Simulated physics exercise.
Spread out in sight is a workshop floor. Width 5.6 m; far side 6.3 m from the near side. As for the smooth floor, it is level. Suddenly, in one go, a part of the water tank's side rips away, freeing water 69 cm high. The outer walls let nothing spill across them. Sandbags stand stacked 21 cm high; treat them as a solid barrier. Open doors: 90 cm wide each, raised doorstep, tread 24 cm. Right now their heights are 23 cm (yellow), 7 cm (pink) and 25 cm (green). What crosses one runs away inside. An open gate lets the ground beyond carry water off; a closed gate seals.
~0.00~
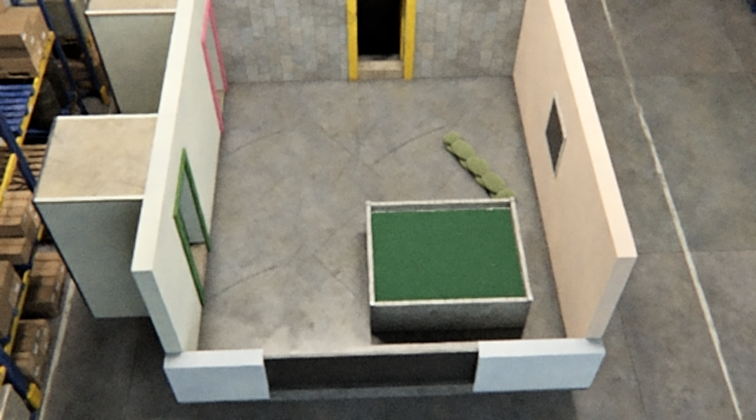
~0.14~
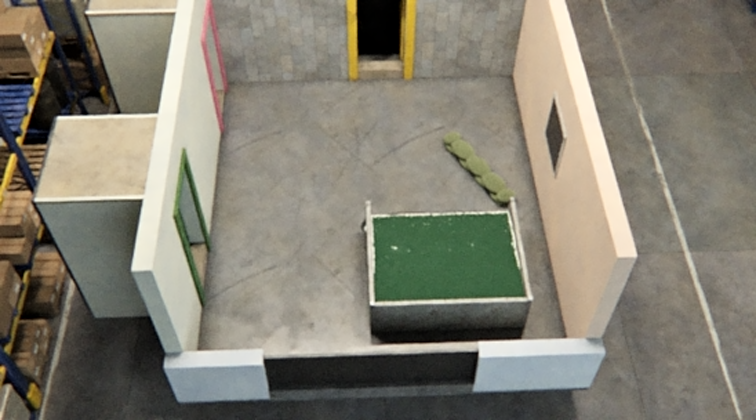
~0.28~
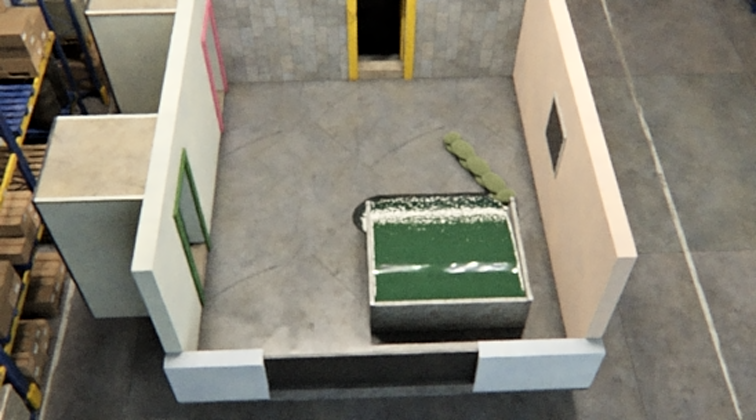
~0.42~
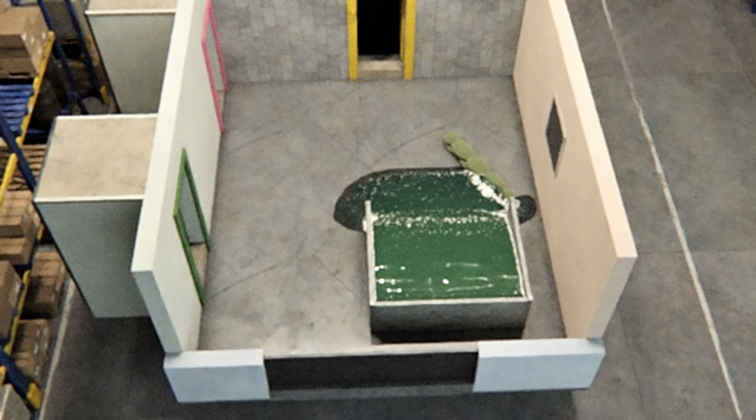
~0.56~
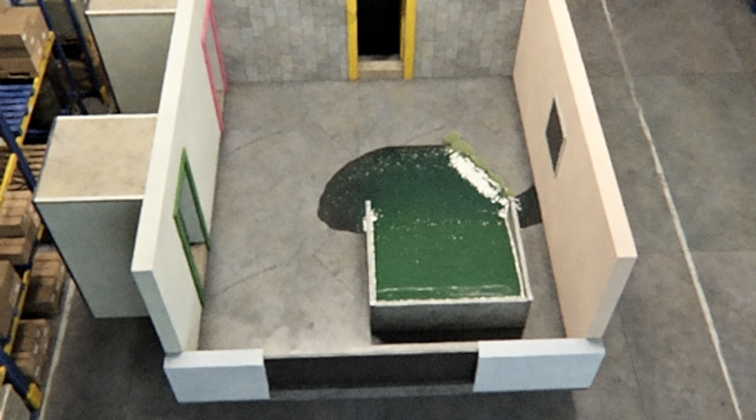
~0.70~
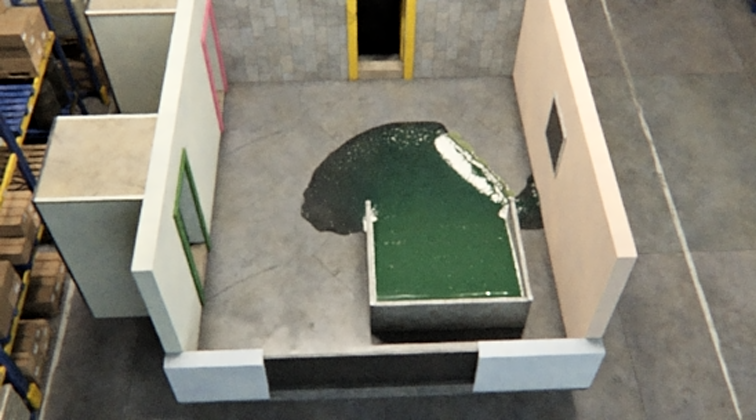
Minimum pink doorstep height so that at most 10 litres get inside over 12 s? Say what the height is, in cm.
Close to 36 cm.
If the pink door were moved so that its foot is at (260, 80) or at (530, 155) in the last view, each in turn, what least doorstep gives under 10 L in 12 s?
Roughly 28 cm for the first and 10.0 cm for the second.
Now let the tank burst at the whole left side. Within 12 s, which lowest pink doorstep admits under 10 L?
Then 18 cm.
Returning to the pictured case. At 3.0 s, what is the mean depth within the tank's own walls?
Around 13 cm on average.
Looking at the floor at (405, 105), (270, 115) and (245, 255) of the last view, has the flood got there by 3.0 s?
Spot one awash, spot two awash, spot three bone dry.
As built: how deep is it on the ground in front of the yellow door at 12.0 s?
5.0 cm.
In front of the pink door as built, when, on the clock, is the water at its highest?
Near 3.4 s.
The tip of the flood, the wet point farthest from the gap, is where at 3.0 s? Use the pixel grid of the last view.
Around pixel (226, 88).
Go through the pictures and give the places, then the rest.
The first frame shows the water tank at (445, 252) is whole and still, 69 cm deep; the pink door at (215, 69) is dry.
In the second frame, the front is at a hidden place, 0.3 m from the gap on the far side; 0.6 m2 of floor is wet, 69 cm left at the back.
In the third frame, the front is at (375, 201), 0.7 m from the gap on the far side; 1.6 m2 of floor is wet, 69 cm left at the back.
In the fourth frame, the front is at (384, 174), 1.3 m from the gap on the far side; 3.2 m2 of floor is wet, 64 cm left at the back.
In the fifth frame, the gap is on the far side, the front 1.8 m out at (386, 151); the back of the water tank holds 58 cm.
In the sixth frame, water pours out on the far side and has run 2.4 m, to (391, 127); about 9 cm deep outside, 59 cm at the back; 2.4 m in a straight line remain to the pink door at (215, 69).
After 1.4 s water covers 45 % of the floor, deepest (37 cm) near (498, 205); it has not reached the pink door.
After 3.0 s water covers 60 % of the floor, deepest (40 cm) near (235, 88); 29 cm at the pink door, 64 litres in over its 7 cm doorstep.
After 12.0 s water covers 95 % of the floor, deepest (13 cm) near (507, 335); 6 cm at the pink door, 425 litres in over its 7 cm doorstep.
At the pink door as built, the water arrived by 2.4 s and peaked near 30 cm at 3.4 s.
Run again over the same 12 s with other heights there, 24 litres in over 31.5 cm, 1 litre over 43 cm. The limit of 10 litres is kept from about 36 cm up.
